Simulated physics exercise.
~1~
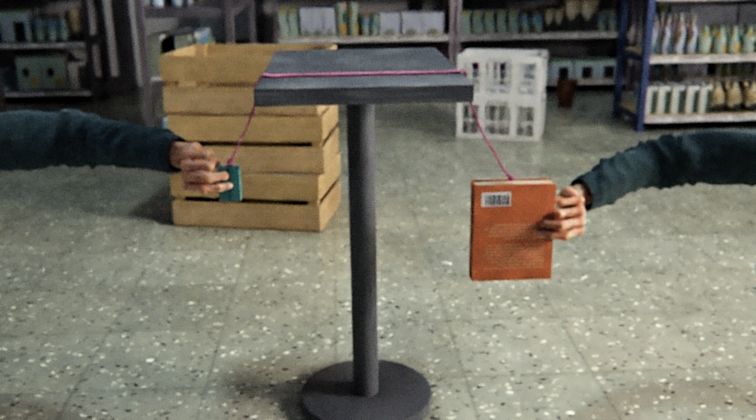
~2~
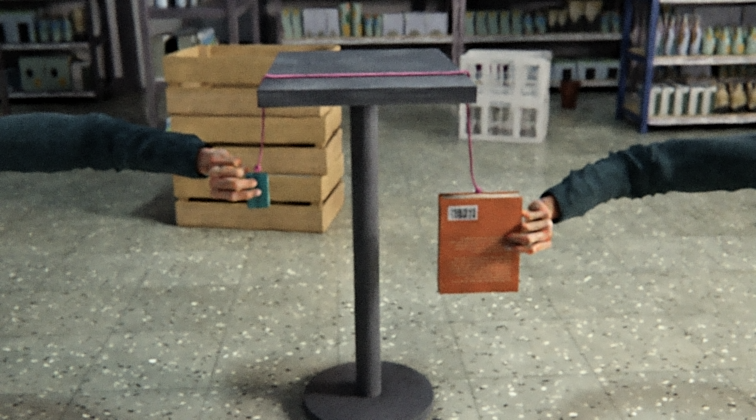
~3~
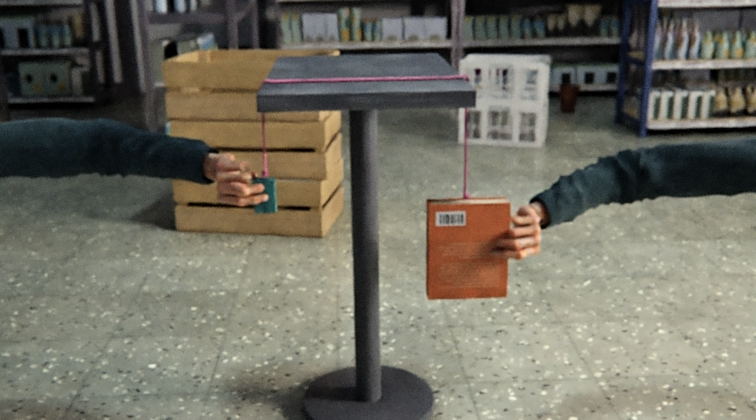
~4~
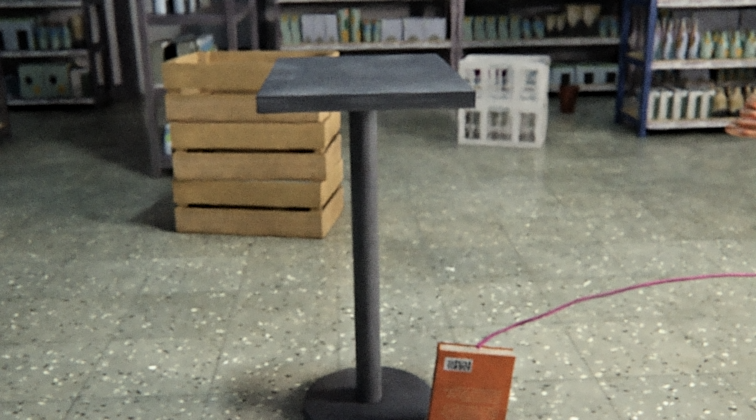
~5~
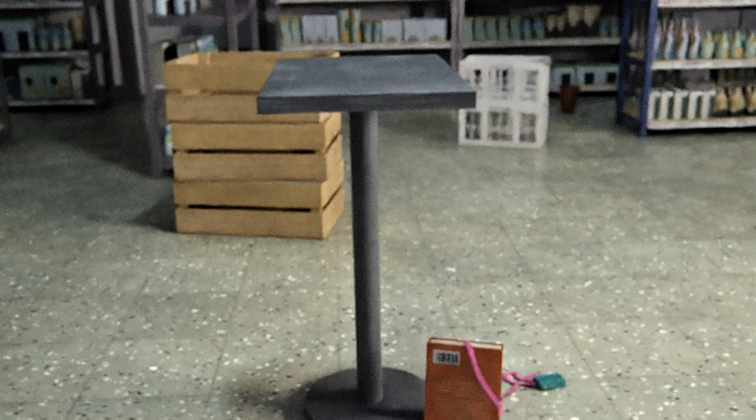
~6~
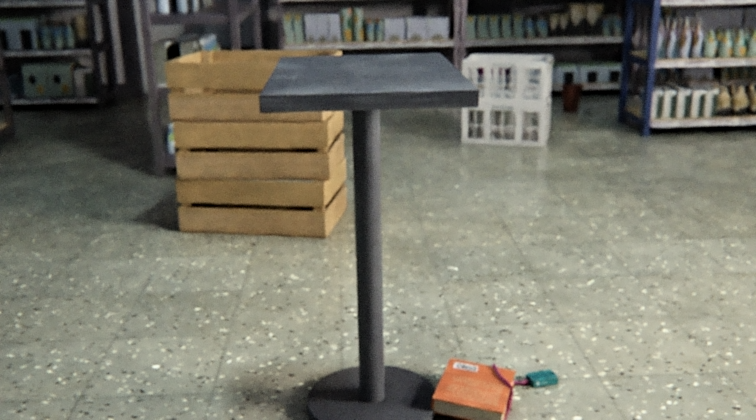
An orange book and a small teal matchbox hung from a pink ribbon draped over a dark side table, steadied by two hands, until they were released and the book dropped, pulling everything off rightward, and both ended on the floor.
